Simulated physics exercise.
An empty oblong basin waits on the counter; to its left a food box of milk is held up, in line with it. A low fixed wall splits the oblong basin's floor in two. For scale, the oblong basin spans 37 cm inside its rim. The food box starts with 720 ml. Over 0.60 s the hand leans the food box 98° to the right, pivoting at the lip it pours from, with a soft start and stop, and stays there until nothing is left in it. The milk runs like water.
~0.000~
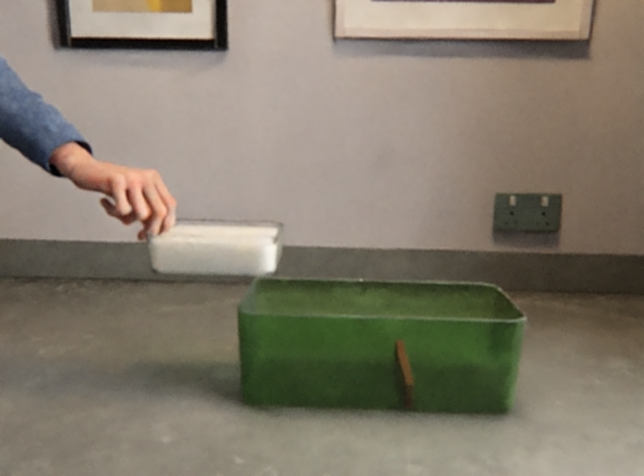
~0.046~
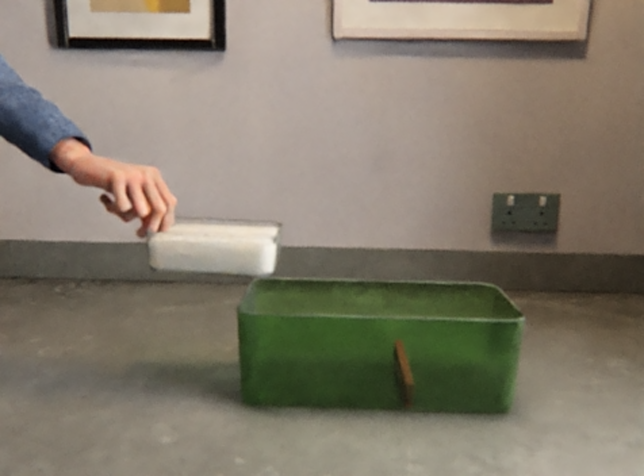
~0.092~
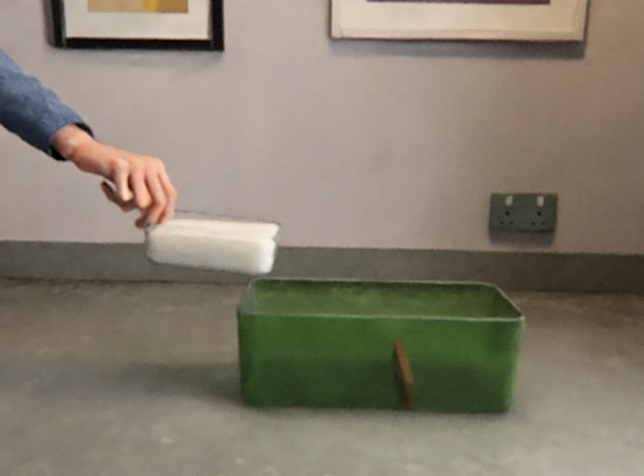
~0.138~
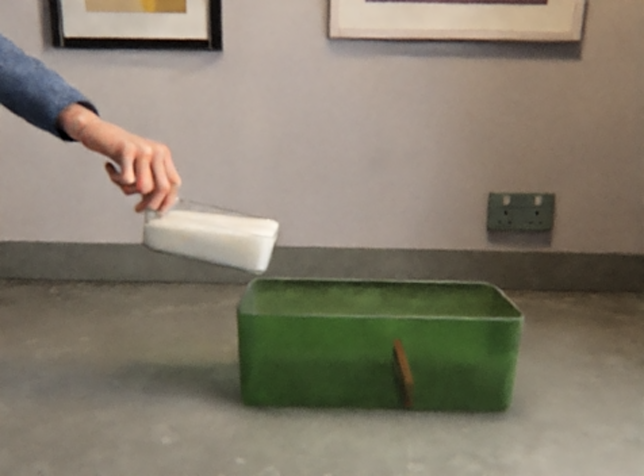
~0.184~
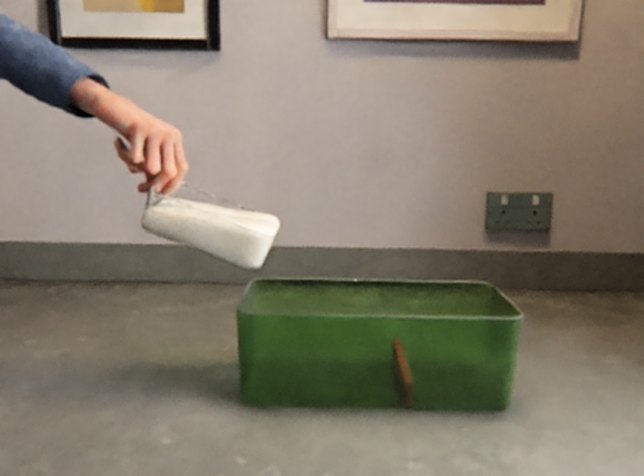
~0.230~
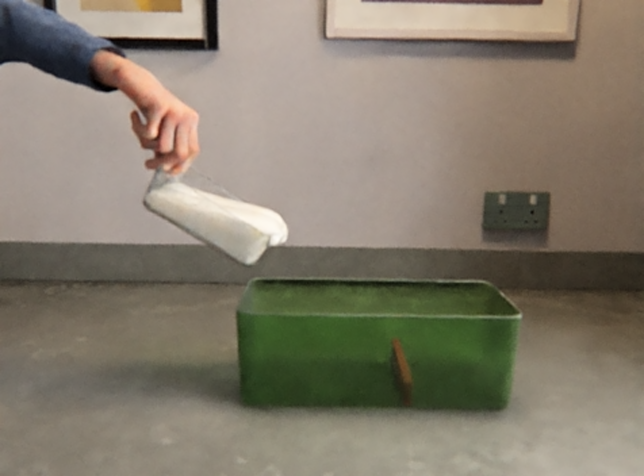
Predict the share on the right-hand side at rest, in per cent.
About 22 per cent.
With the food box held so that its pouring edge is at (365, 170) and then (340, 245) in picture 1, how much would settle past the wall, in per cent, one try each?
In turn about 50 and 60 per cent.
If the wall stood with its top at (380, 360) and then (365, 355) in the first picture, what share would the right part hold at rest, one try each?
First 40, then 60 per cent.
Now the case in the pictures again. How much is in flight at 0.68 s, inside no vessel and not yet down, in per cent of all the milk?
Near 7 in a hundred.
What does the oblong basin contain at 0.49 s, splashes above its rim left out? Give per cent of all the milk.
About 24 per cent.
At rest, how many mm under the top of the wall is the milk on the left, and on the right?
Some 20 mm on the left and 26 mm on the right.
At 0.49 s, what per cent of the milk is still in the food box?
About 16 per cent.
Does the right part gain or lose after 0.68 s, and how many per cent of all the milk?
The share moves up, by some 8 per cent.
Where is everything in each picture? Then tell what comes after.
In the first frame, it leans 0°; its right rim is at (279, 231); the milk meets the walls at (161, 232) and (278, 235); the oblong basin's rim runs from (246, 295) to (511, 302); the wall's top is at (404, 361).
In the second frame, it leans 1°; its right rim is at (279, 231); the milk meets the walls at (160, 231) and (278, 234).
In the third frame, it leans 6°; its right rim is at (278, 232); the milk meets the walls at (159, 226) and (277, 232).
In the fourth frame, it leans 12°; its right rim is at (277, 232); the milk meets the walls at (158, 217) and (277, 227).
In the fifth frame, it leans 21°; its right rim is at (276, 232); the milk meets the walls at (158, 204) and (269, 223); 4 per cent is over the edge.
In the sixth frame, it leans 31°; its right rim is at (275, 231); the milk meets the walls at (157, 188) and (256, 212); 8 per cent is over the edge.
After 0.49 s the tilt is 90° and 16 per cent is still to pour, 24 is left of the wall and 0 right of it.
After 0.68 s the tilt is 98° and 1 per cent is still to pour, 74 is left of the wall and 14 right of it.
After 0.88 s the tilt is 98° and 0 per cent is still to pour, 72 is left of the wall and 16 right of it.
After 1.10 s the tilt is 98° and 0 per cent is still to pour, 75 is left of the wall and 17 right of it.
In the end 69 per cent lies left of the wall, 22 right of it and 8 outside.
